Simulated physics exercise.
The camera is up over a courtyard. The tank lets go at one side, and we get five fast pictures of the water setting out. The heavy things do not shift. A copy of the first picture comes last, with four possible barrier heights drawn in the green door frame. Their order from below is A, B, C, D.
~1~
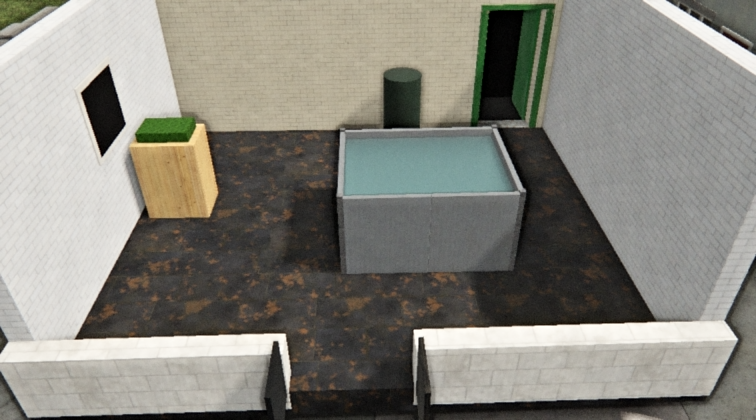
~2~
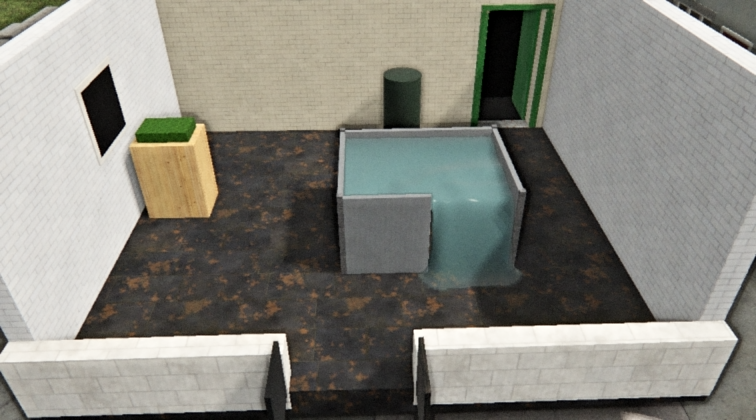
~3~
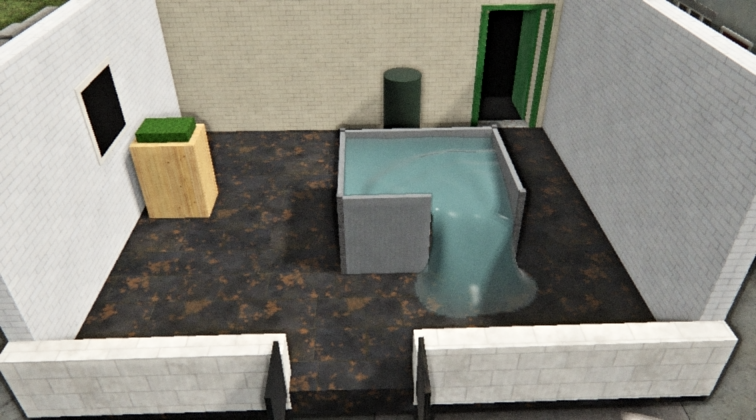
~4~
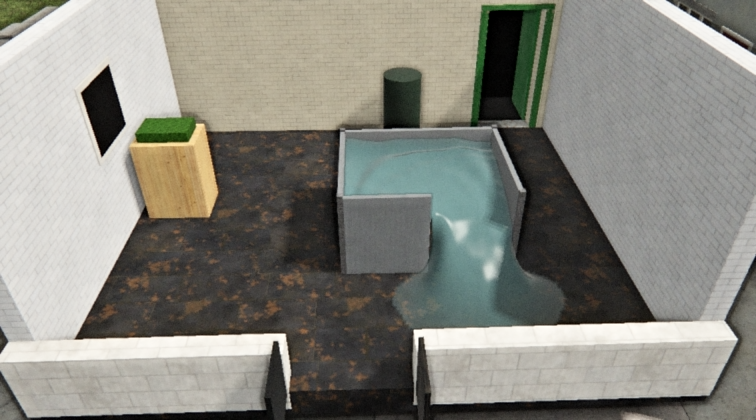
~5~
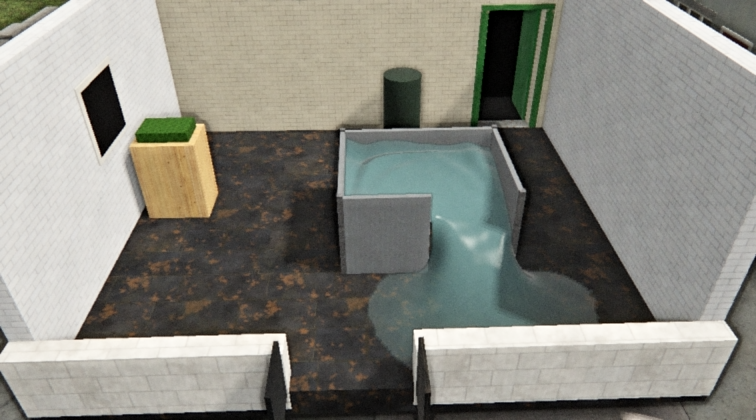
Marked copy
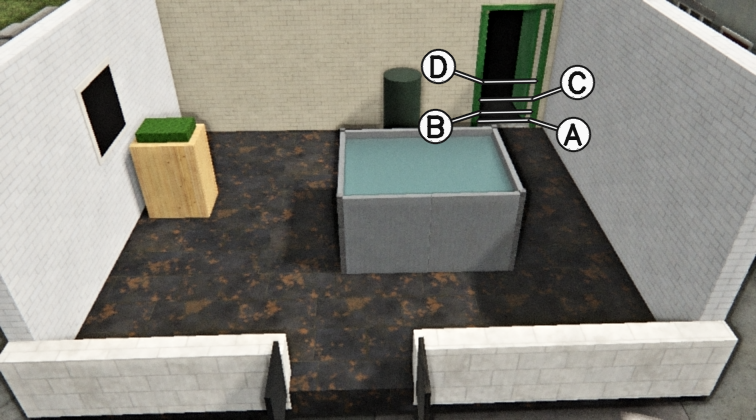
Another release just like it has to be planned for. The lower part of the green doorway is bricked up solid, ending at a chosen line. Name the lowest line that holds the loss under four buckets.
B.
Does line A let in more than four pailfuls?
Yes, it does.
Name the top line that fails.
Line A.
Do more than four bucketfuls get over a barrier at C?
No, not at all.
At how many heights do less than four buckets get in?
Three of the four.
On the marked copy, A at (504, 120); B at (505, 112); C at (506, 99); D at (509, 81); from the bottom up A, B, C, D.
With A, about 15 bucketfuls get in.
With B, nothing gets over.
With C, nothing gets over.
With D, nothing gets over.
